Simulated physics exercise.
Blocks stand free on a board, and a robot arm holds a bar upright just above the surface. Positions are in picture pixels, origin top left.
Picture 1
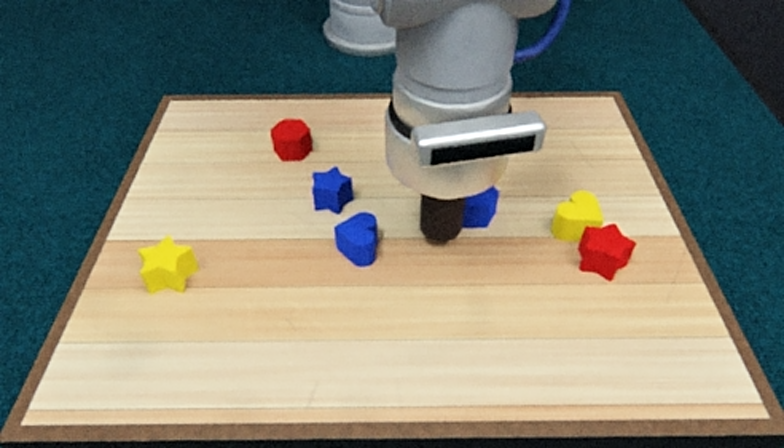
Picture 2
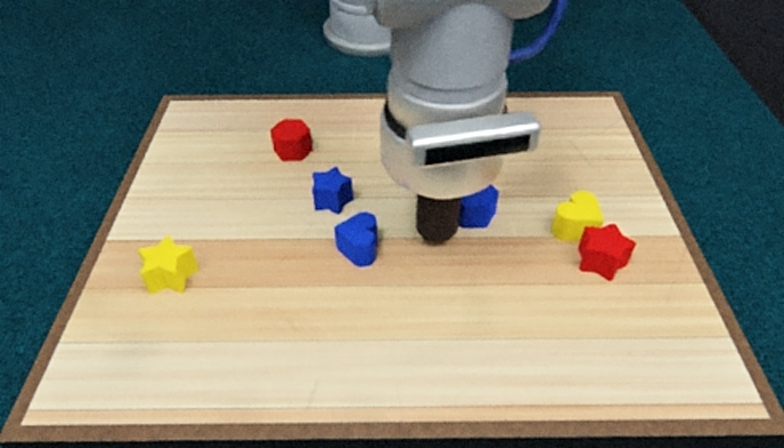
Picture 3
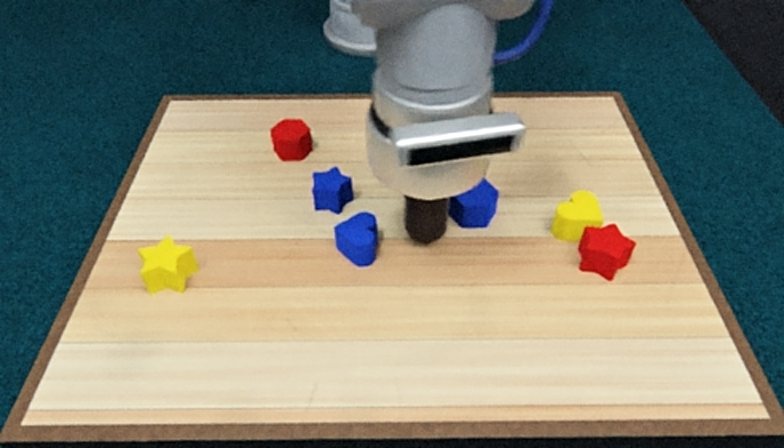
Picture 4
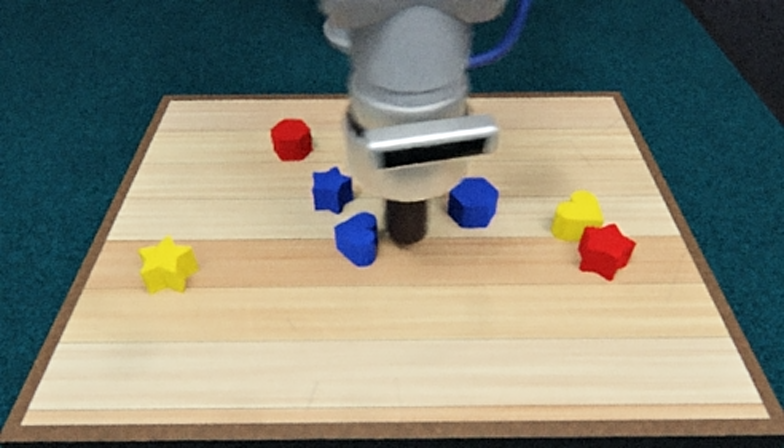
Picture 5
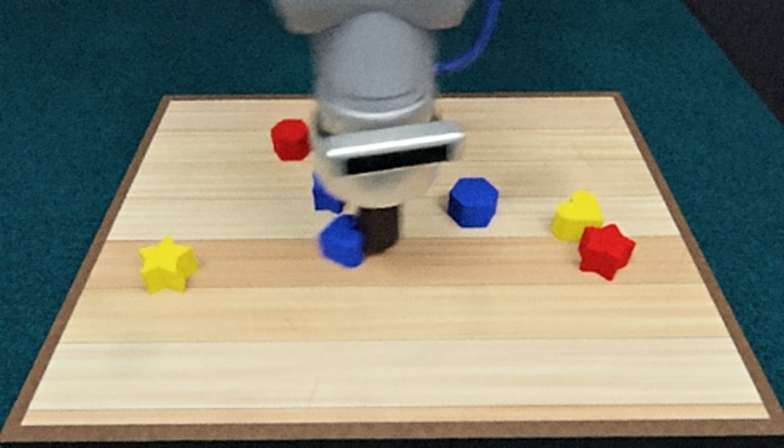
Robot arm moving a dark bar left across a wooden board, then nudging the blue heart block slightly left among scattered blocks.
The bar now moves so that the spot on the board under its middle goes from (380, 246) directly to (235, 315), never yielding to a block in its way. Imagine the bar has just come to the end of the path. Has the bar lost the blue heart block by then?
I'd say yes.
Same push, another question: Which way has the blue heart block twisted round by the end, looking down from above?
It swings round clockwise.
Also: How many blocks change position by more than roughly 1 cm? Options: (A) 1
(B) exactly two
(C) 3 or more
A
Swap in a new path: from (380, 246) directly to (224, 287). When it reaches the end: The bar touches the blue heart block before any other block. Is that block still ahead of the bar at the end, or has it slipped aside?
In front, still.
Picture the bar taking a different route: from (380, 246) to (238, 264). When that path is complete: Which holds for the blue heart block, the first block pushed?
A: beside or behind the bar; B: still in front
Correct choice: B.
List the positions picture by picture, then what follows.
The first frame shows bar's lower end at (441, 228); yellow star-shaped block at (163, 254); blue heart block at (358, 227).
The second frame shows bar at (437, 228); blocks still.
The third frame shows bar at (425, 228); blocks still.
The fourth frame shows bar at (406, 230); blocks still.
The fifth frame shows bar at (380, 236); yellow star-shaped block at (163, 254); blue heart block at (343, 230).
The first path, step by step. One third of the way, bar at (333, 258); blue heart block at (294, 242), turned 20° clockwise.
Two thirds of the way, bar at (283, 281); blue heart block at (264, 244), turned 70° clockwise.
At the end, bar at (232, 306); yellow star-shaped block still; blue heart block at (263, 245), turned 75° clockwise.
